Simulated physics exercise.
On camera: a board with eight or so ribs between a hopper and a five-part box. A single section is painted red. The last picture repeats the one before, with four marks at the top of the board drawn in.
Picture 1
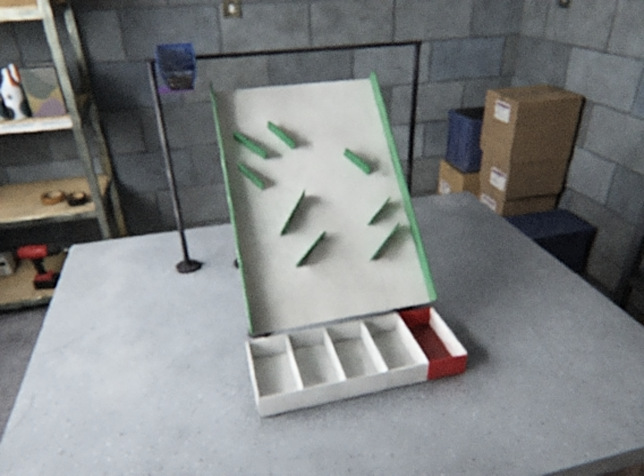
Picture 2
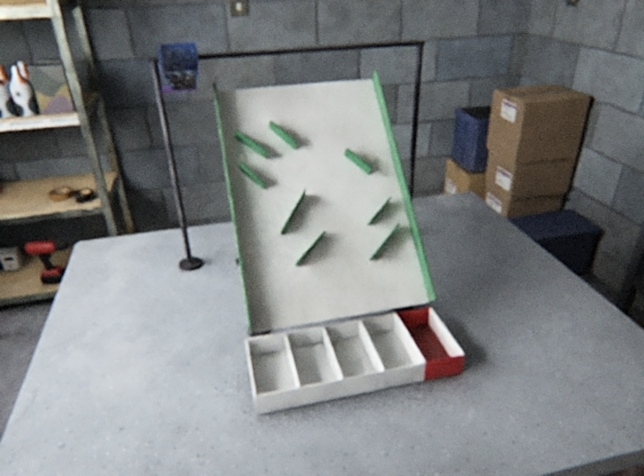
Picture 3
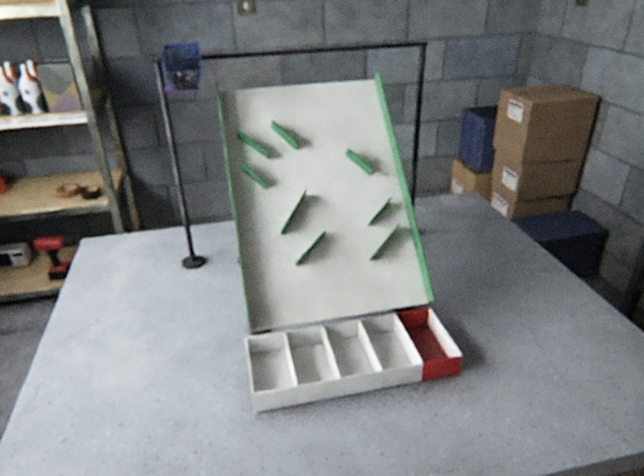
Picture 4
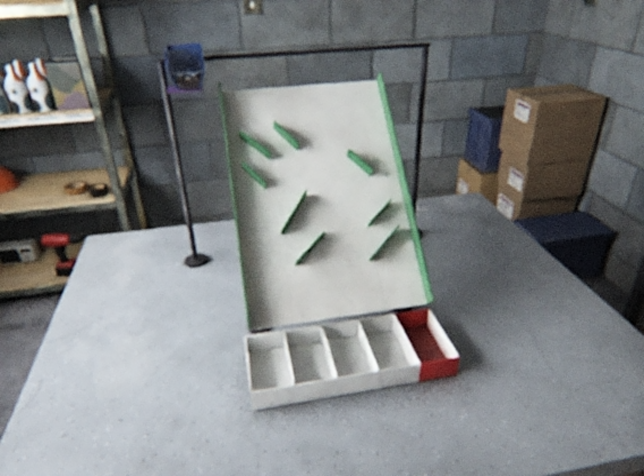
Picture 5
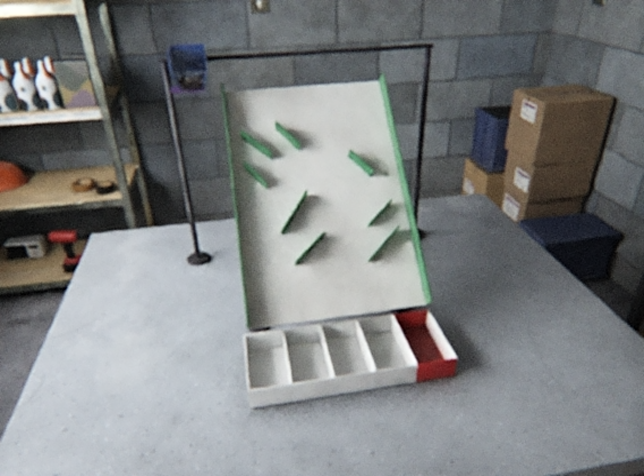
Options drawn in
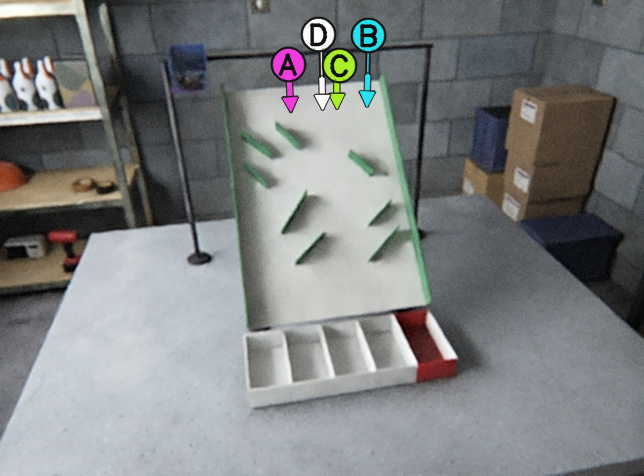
A tilted white board with green ribs stands above a five-part box as the view shifts slightly.
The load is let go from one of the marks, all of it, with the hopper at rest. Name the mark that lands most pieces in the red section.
Use mark B.
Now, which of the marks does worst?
A.
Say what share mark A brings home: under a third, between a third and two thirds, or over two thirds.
It is under a third.
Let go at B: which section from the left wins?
It is the fifth one.
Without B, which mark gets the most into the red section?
Here it is mark C.
On the marked copy, mark A meets the board at (290, 106); mark B meets the board at (367, 101); mark C meets the board at (336, 103); mark D meets the board at (322, 104).
With A, only a few in the red section, the bulk in other sections, close to a quarter outside the box.
With B, close to two thirds in the red section, close to a quarter in other sections, a small share outside the box.
With C, close to a quarter in the red section, close to half in other sections, a small share outside the box.
With D, a small share in the red section, close to two thirds in other sections, close to a quarter outside the box.
